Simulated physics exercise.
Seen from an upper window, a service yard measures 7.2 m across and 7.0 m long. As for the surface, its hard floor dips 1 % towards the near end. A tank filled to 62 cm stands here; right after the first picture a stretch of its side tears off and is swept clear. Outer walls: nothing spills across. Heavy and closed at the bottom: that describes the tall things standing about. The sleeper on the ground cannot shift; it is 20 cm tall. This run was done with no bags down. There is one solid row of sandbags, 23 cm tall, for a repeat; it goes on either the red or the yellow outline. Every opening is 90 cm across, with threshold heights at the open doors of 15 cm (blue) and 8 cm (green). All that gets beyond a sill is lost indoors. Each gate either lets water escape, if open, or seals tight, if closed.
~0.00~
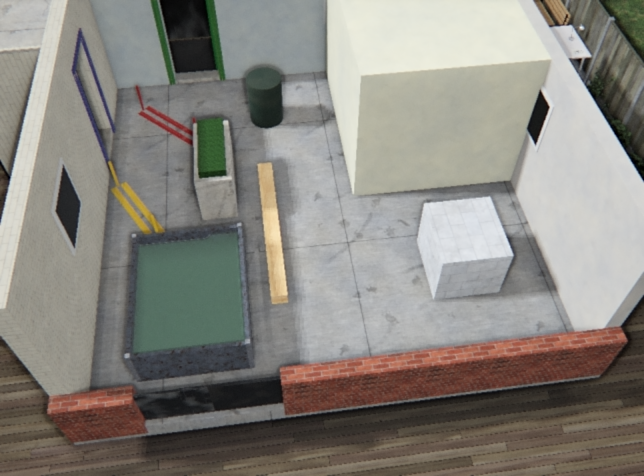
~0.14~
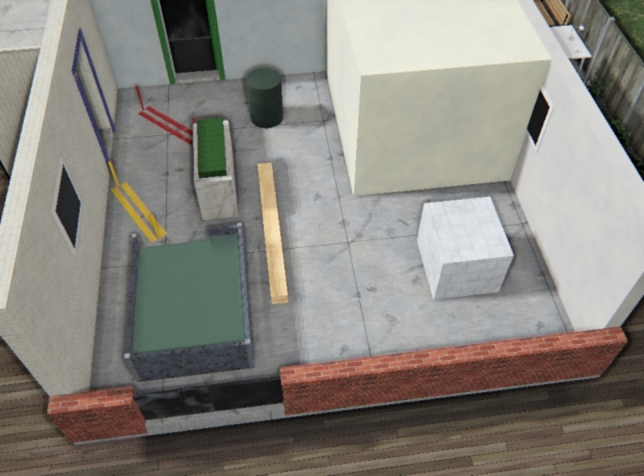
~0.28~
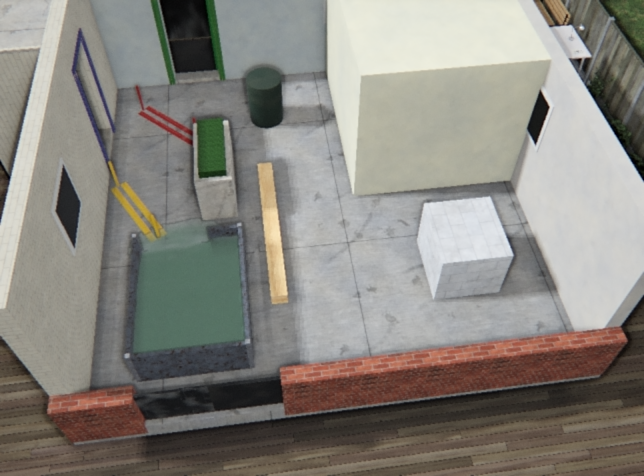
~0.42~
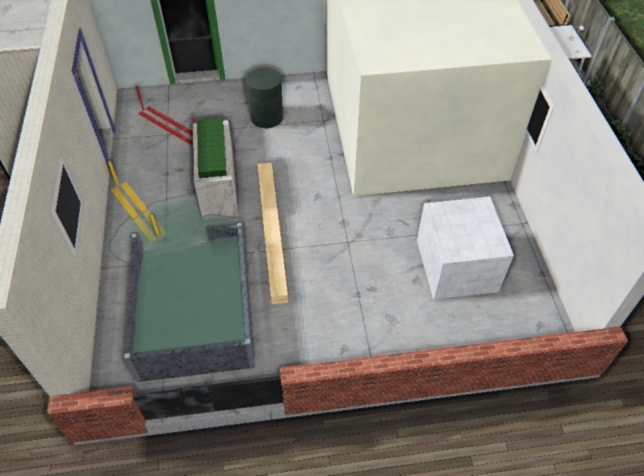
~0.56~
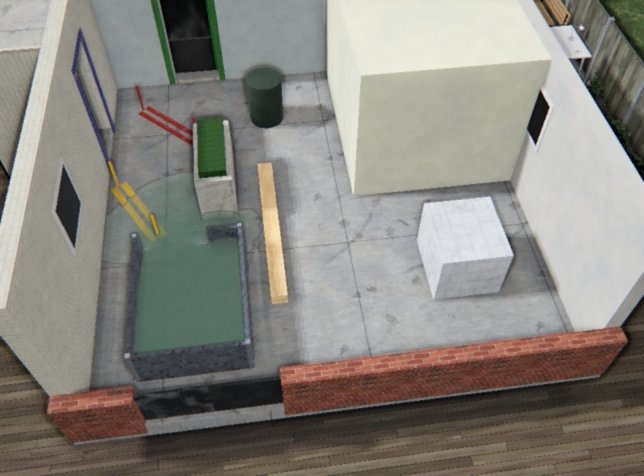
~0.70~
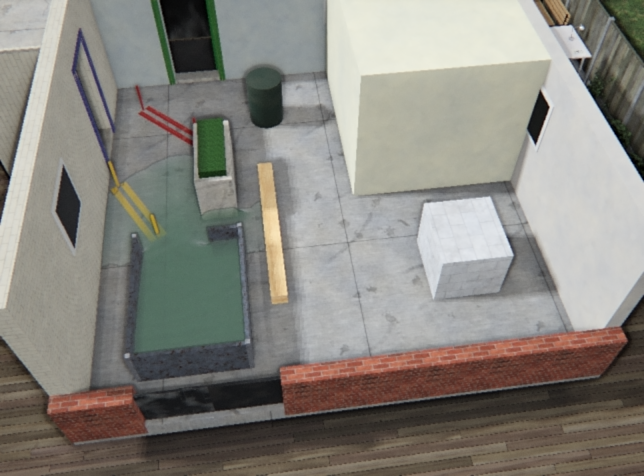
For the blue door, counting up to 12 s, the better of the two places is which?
I would choose yellow.
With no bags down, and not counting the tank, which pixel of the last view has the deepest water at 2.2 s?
Near (118, 93).
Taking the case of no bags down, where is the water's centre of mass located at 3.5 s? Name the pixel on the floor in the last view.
The water is centred close to (181, 202).
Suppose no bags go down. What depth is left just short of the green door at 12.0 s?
Depth: Approx. 3.5 cm.
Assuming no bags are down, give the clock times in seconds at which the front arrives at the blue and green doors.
Blue door 1.1 seconds, green door 1.5 seconds.
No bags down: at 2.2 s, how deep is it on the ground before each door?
In centimetres, blue: 13; green: 16.
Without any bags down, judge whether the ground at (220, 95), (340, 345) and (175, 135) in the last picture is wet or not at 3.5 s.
One by one, I'd say swamped, spared and swamped.
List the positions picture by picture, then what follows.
In the first frame, still water, 62 cm deep, in the tank at (189, 289).
In the second frame, the front is at a hidden place, 0.6 m from the gap on the tank's far side; 0.3 m2 of floor is under water; 62 cm left at the back of the tank.
In the third frame, water pours out on the tank's far side and has run 0.9 m, to a hidden place; typically 10 cm deep outside, 62 cm at the tank's back.
In the fourth frame, water pours out on the tank's far side and has run 1.3 m, to (198, 199); typically 8 cm deep outside, 62 cm at the tank's back.
In the fifth frame, water pours out on the tank's far side and has run 1.9 m, to (177, 176); typically 7 cm deep outside, 61 cm at the tank's back.
In the sixth frame, the front is at (168, 160), 2.3 m from the gap on the tank's far side; 3.9 m2 of floor is under water; 54 cm left at the back of the tank.
After 1.4 s water covers 25 % of the floor and is deepest (30 cm) near (170, 251) in the run without bags; in at the blue door, 0 L with no bags, 0 L with the row on red, 0 L on yellow.
After 2.2 s water covers 30 % of the floor and is deepest (38 cm) near (118, 93) in the run without bags; in at the blue door, 0 L with no bags, 0 L with the row on red, 0 L on yellow.
After 3.5 s water covers 40 % of the floor and is deepest (26 cm) near (136, 97) in the run without bags; in at the blue door, 0 L with no bags, 33 L with the row on red, 0 L on yellow.
After 7.0 s water covers 70 % of the floor and is deepest (14 cm) near (314, 88) in the run without bags; in at the blue door, 2 L with no bags, 57 L with the row on red, 0 L on yellow.
After 12.0 s water covers 85 % of the floor and is deepest (14 cm) near (115, 413) in the run without bags; in at the blue door, 2 L with no bags, 57 L with the row on red, 0 L on yellow.
